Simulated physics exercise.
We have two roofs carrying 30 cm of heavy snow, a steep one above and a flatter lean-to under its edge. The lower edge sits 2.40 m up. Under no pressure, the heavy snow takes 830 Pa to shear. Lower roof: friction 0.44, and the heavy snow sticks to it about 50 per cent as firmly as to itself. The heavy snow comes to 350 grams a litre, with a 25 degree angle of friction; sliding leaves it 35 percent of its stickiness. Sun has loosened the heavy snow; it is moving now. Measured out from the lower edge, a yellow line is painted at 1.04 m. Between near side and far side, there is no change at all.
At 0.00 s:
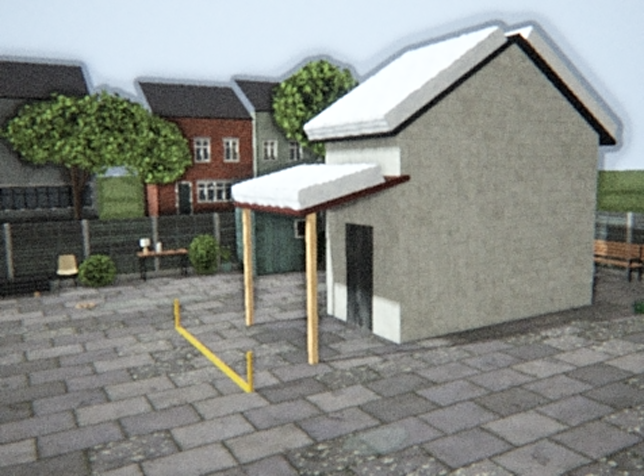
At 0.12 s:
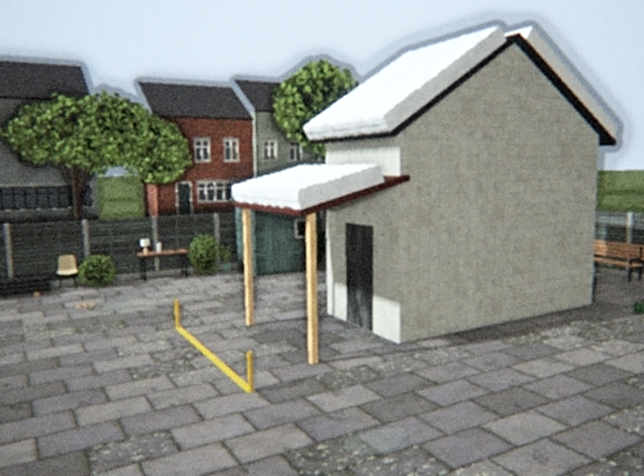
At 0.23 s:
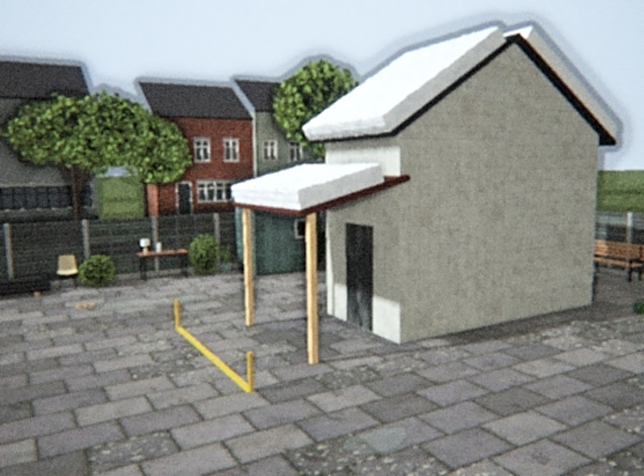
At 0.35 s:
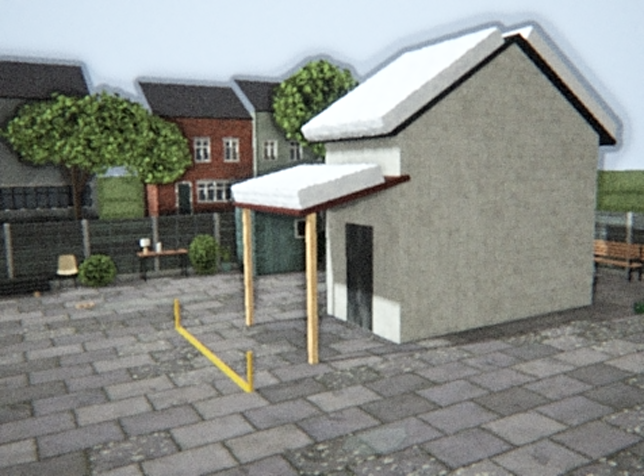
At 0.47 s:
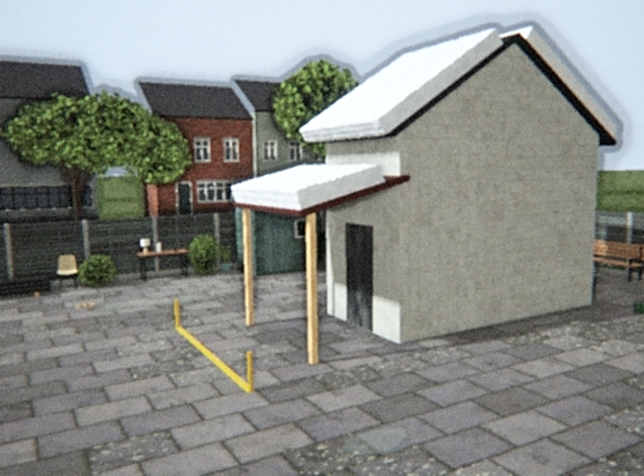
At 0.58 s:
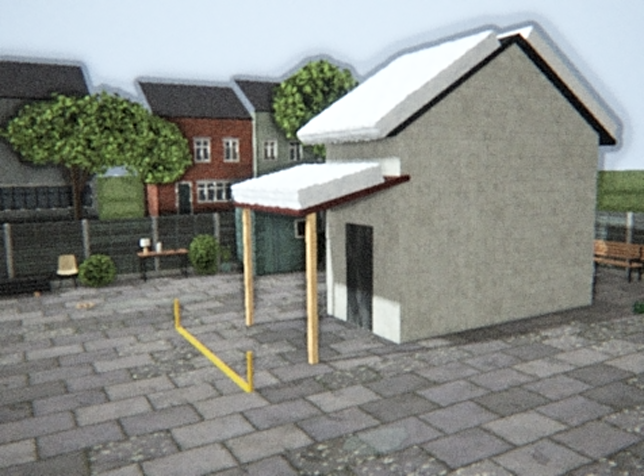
In a paved yard with brick houses behind, the thick snow on a small building's steep upper roof slid slightly down to the left, poking a little past the edge above the snow-covered lean-to.
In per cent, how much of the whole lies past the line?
2 per cent.
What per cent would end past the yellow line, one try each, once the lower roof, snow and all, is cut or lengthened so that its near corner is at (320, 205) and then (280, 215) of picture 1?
I'd expect around 6 percent the first time and around 0 percent the second.
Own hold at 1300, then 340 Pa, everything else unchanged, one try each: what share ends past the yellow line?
First 0 %, second 35 %.
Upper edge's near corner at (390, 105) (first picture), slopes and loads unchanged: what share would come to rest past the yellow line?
I'd put it at close to 25 percent.
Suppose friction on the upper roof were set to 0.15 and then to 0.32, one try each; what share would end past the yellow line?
In that order: 35 %, 18 %.
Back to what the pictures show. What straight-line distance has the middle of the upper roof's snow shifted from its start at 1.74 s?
Straight-line shift: Around 1.6 m.
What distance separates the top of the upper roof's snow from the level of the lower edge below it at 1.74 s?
I'd estimate around 2.1 m up from the lower edge.
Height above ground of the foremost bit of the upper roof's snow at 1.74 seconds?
About 3.0 m.
After 1.12 s, none is below the lower edge and 0 % is past the line.
After 1.74 s, none is below the lower edge and 0 % is past the line.
After 2.37 s, none is below the lower edge and 0 % is past the line.
After 3.00 s, 6 % is below the lower edge and 0 % is past the line.
After 5.30 s, 19 % is below the lower edge and 2 % is past the line.
